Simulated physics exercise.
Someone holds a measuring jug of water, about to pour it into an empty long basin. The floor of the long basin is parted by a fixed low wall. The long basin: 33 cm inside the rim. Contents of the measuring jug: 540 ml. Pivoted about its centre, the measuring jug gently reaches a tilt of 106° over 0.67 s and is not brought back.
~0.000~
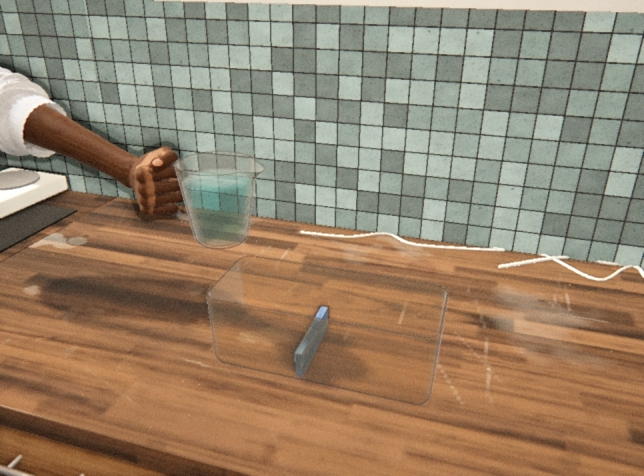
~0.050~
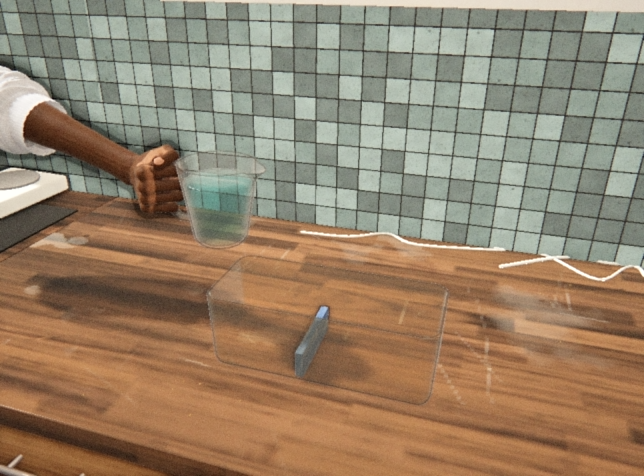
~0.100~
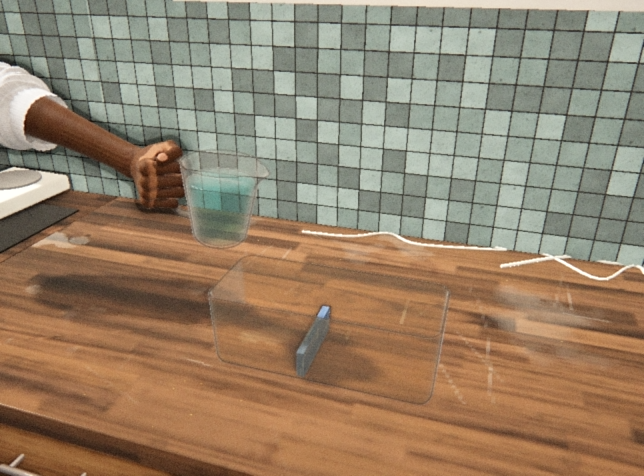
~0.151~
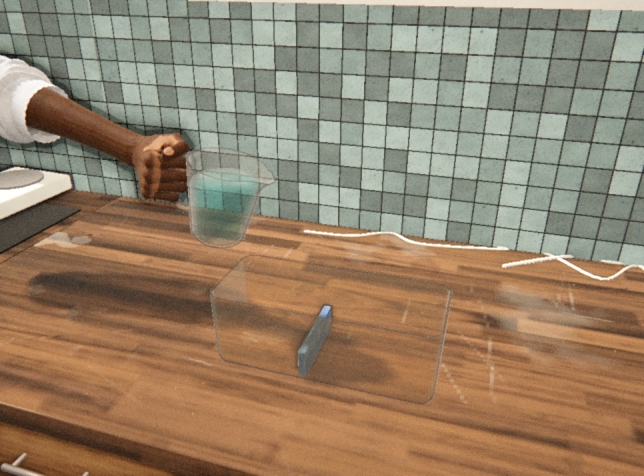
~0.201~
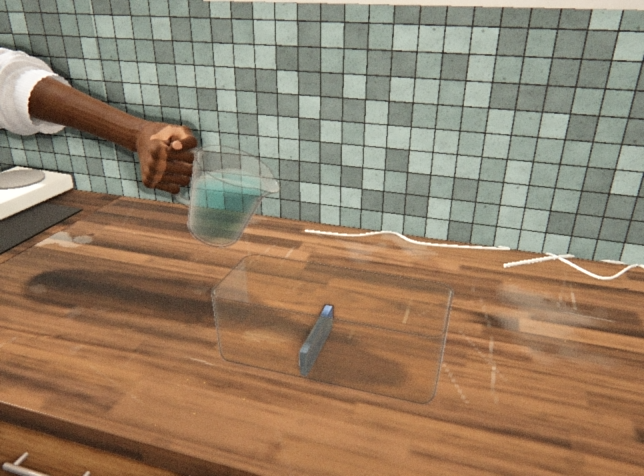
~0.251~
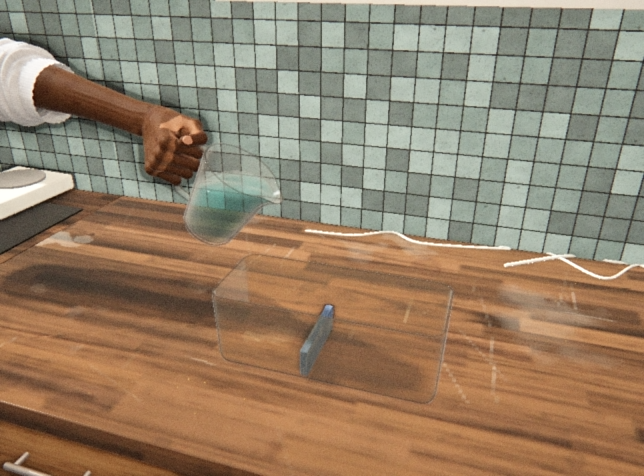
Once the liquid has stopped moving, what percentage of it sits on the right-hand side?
About 16 per cent.
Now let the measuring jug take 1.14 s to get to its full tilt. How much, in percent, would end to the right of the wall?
In that case, roughly 30 per cent.
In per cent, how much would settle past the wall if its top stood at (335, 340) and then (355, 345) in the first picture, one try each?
I'd put it at about 10 per cent for the first and about 10 per cent for the second.
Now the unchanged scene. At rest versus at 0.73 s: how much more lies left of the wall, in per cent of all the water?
That works out to roughly 12 per cent of the whole.
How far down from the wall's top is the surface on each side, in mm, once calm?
Looks like roughly 18 mm on the left and roughly 40 mm on the right.
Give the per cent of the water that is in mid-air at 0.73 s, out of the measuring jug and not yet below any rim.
10 per cent or so.
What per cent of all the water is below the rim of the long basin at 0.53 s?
Around 24 percent.
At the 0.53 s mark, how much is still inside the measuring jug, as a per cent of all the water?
Around 52 percent.
After 0.53 s the tilt is 95° and 52 per cent is still to pour, 15 is left of the wall and 10 right of it.
After 0.73 s the tilt is 106° and 8 per cent is still to pour, 68 is left of the wall and 14 right of it.
After 0.94 s the tilt is 106° and 0 per cent is still to pour, 80 is left of the wall and 16 right of it.
After 1.17 s the tilt is 106° and 0 per cent is still to pour, 81 is left of the wall and 16 right of it.
In the end 81 per cent lies left of the wall, 16 right of it and 3 outside.
